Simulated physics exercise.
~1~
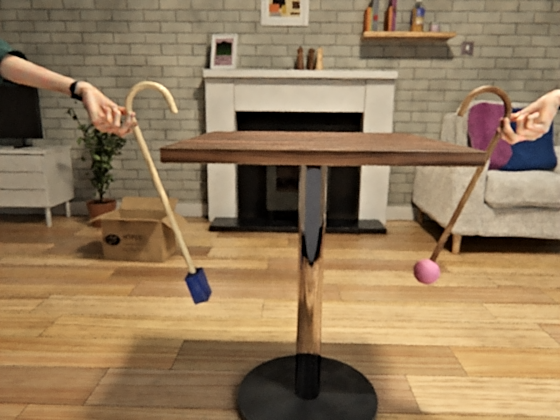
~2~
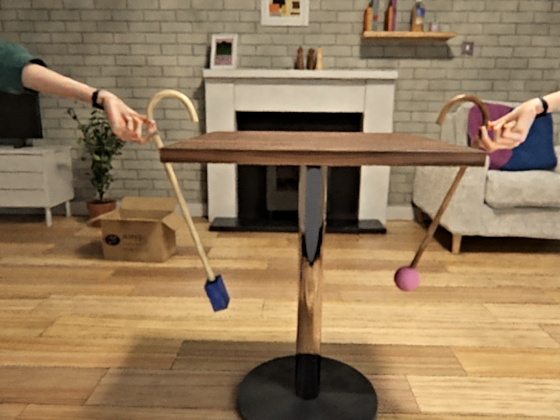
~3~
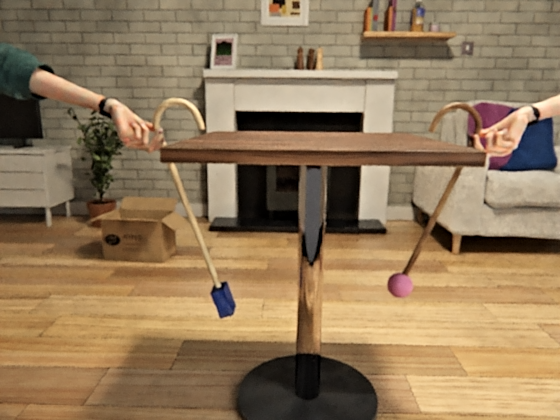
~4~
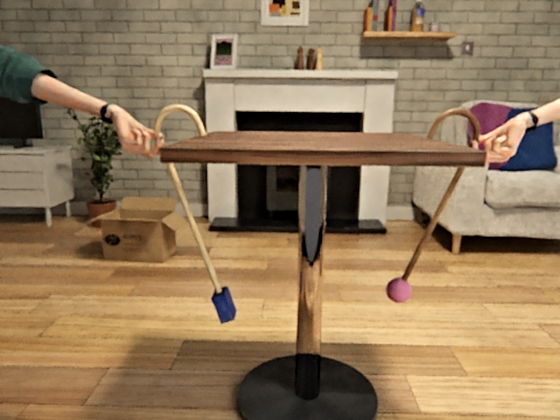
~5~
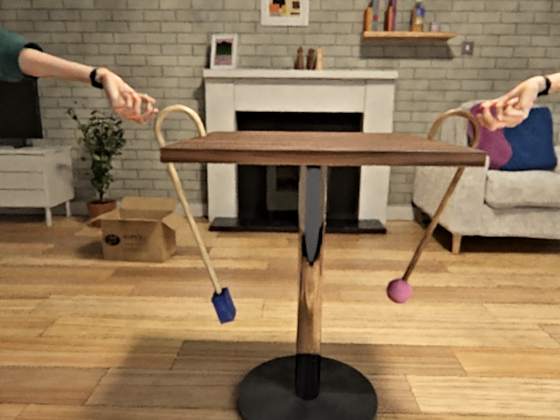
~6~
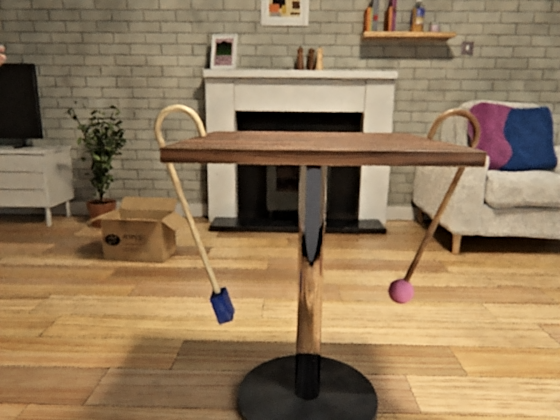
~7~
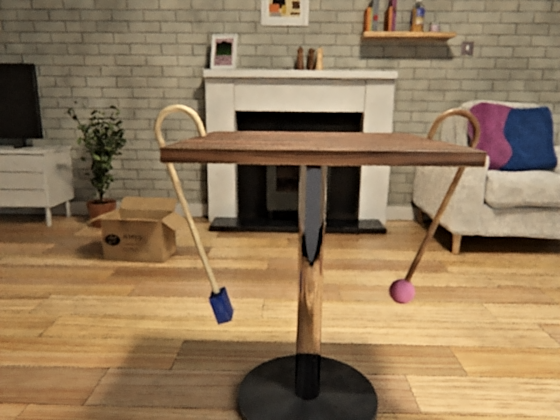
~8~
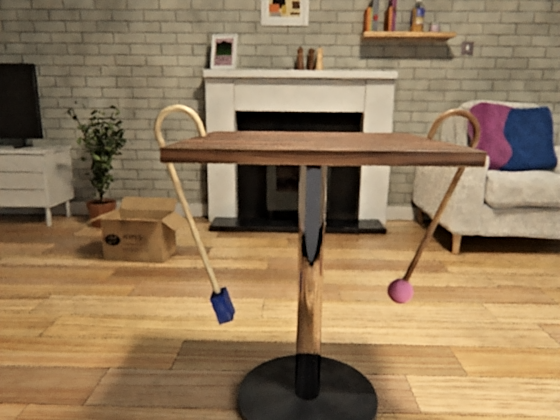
Two hands hook a blue-ended cane and a pink-ended cane onto a table, leaving both hanging.
